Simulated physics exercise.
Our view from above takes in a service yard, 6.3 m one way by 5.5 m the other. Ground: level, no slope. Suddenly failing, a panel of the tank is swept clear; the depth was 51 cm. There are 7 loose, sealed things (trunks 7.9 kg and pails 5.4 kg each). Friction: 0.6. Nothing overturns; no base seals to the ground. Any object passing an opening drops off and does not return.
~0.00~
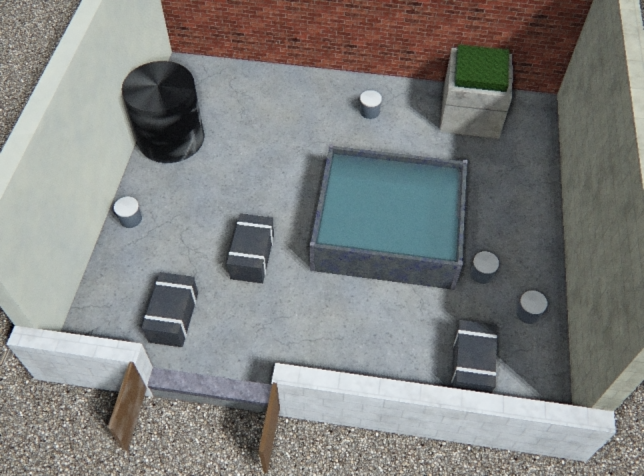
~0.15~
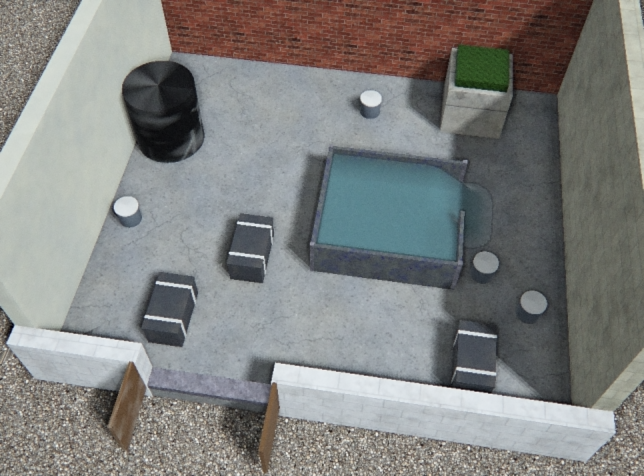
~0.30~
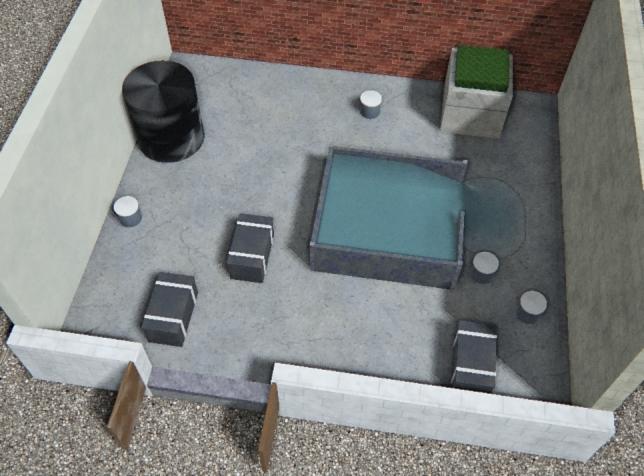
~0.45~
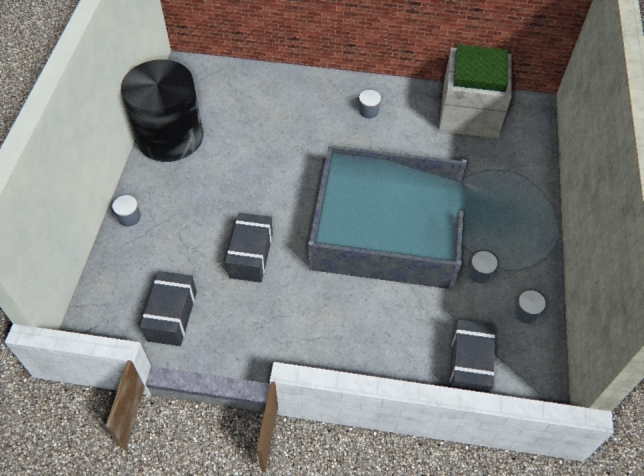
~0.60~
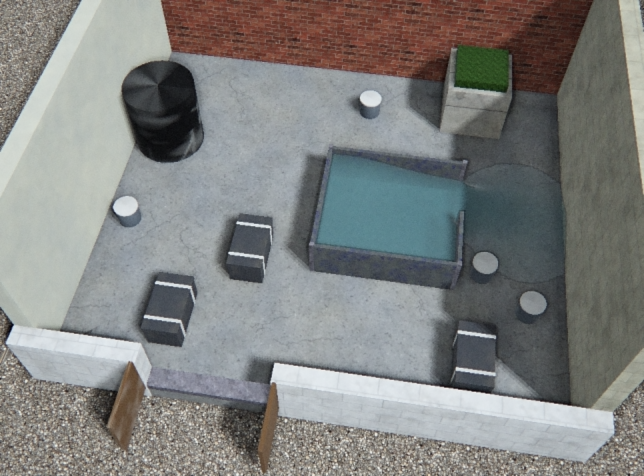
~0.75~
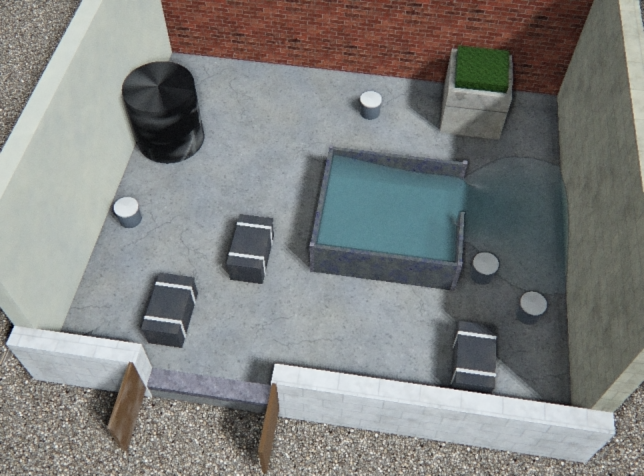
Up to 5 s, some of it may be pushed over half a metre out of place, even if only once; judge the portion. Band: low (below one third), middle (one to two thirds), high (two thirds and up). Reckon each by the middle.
Low.
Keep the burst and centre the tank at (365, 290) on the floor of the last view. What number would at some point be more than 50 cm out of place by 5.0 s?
Then the count would be 2.
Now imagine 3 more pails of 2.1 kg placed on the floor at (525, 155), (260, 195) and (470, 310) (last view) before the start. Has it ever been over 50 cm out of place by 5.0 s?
So it's gets above, then stays below, then gets above.
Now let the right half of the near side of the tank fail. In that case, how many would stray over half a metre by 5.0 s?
So the tally would be 4.
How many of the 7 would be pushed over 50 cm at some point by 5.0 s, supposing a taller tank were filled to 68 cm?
The count would be 2.
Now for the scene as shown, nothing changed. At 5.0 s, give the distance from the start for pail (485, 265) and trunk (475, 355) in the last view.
0 cm and 200 cm.
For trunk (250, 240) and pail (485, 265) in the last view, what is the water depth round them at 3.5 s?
I'd estimate 0 cm for the first and 1 cm for the second.
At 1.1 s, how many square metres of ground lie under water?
Close to 6.5 m2, I'd say.
After 1.1 s 0 of 7 are over 50 cm from their spots; 0 afloat.
After 2.2 s 0 of 7 are over 50 cm from their spots; 0 afloat.
After 3.5 s 1 of 7 are over 50 cm from their spots; 1 afloat.
After 5.0 s 2 of 7 are over 50 cm from their spots, and 2 have been at some point; 1 afloat.
